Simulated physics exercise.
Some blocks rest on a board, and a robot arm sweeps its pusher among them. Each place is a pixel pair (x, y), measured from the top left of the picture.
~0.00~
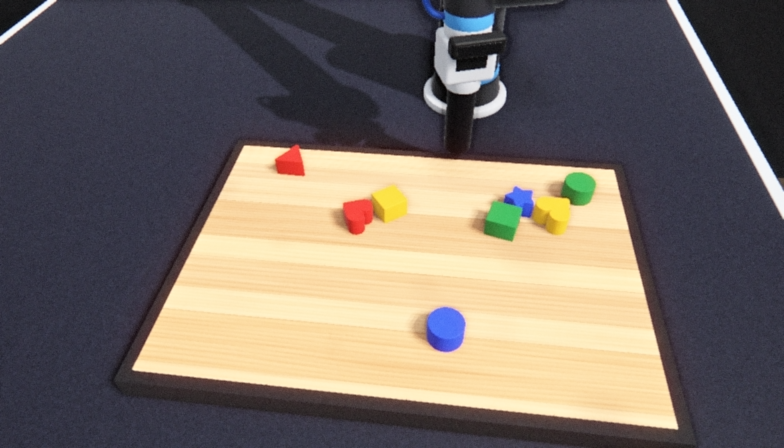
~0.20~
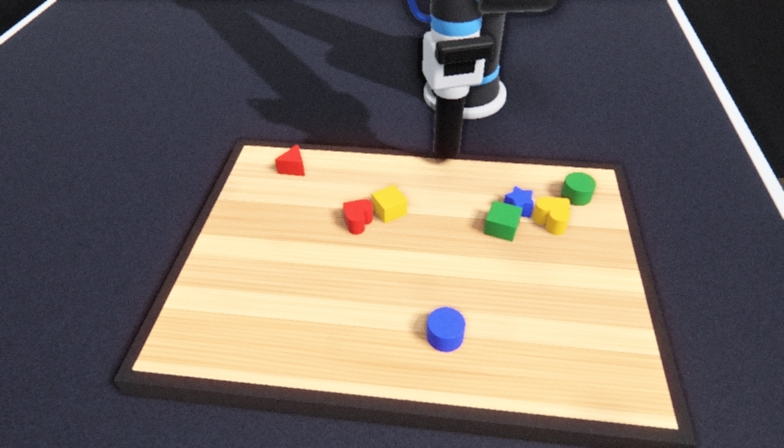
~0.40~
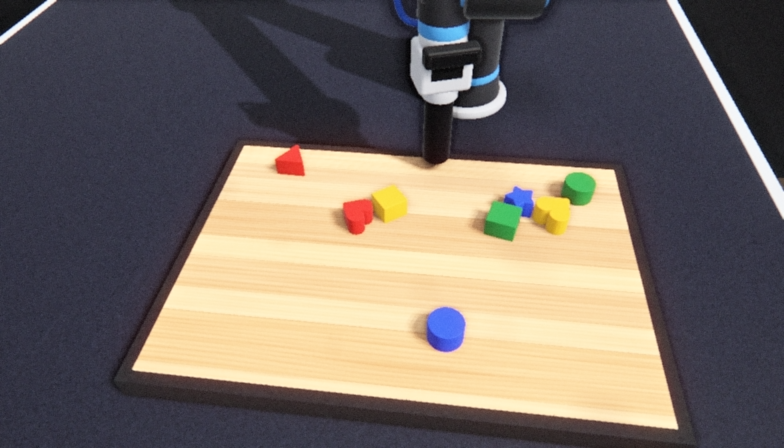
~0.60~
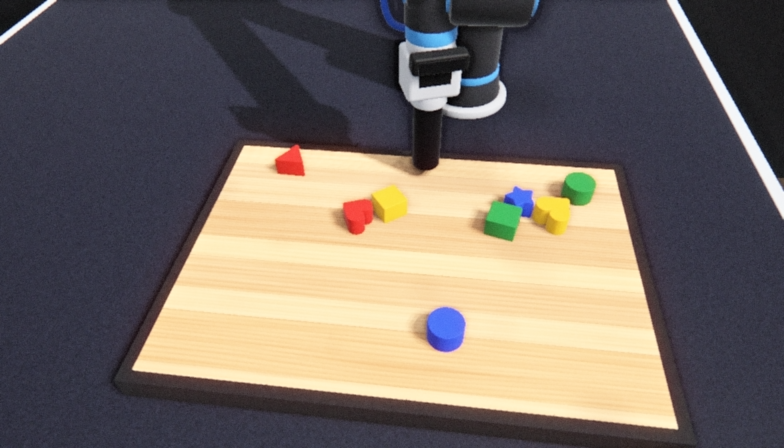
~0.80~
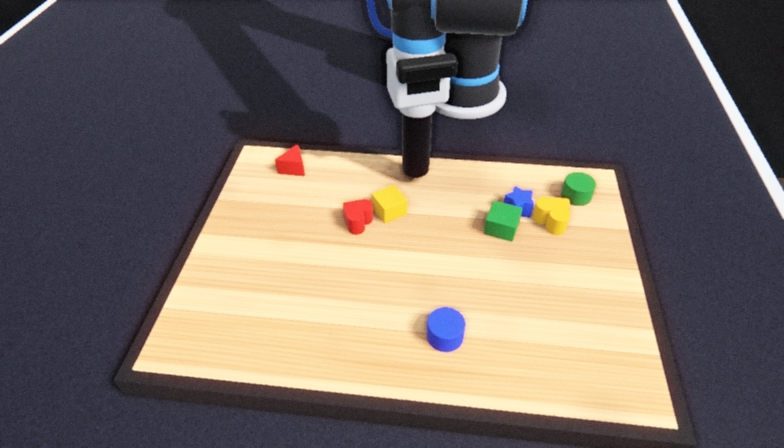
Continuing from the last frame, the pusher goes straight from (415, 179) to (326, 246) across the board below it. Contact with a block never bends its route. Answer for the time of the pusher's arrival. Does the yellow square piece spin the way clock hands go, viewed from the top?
My answer is no.
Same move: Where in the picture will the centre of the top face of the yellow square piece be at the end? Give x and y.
The yellow square piece ends near (376, 223).
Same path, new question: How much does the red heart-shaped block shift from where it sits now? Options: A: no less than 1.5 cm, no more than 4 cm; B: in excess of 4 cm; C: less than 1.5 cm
B
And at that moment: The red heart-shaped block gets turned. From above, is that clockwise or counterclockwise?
From overhead, clockwise.
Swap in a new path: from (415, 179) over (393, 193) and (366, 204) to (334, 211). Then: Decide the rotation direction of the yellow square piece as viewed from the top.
The turn is anti-clockwise.
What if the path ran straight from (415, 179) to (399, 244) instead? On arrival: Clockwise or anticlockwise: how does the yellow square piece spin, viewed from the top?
Viewed from overhead, the yellow square piece winds up turned clockwise.
The first path, step by step. One third of the way, pusher at (387, 191); red heart-shaped block at (349, 215), turned 25° clockwise; yellow square piece at (384, 207), turned 25° anticlockwise.
Two thirds of the way, pusher at (357, 214); red heart-shaped block at (339, 224), turned 60° clockwise; yellow square piece at (377, 222), turned 100° anticlockwise.
At the end, pusher at (325, 238); red heart-shaped block at (311, 252), turned 25° clockwise; yellow square piece at (376, 223), turned 105° anticlockwise.
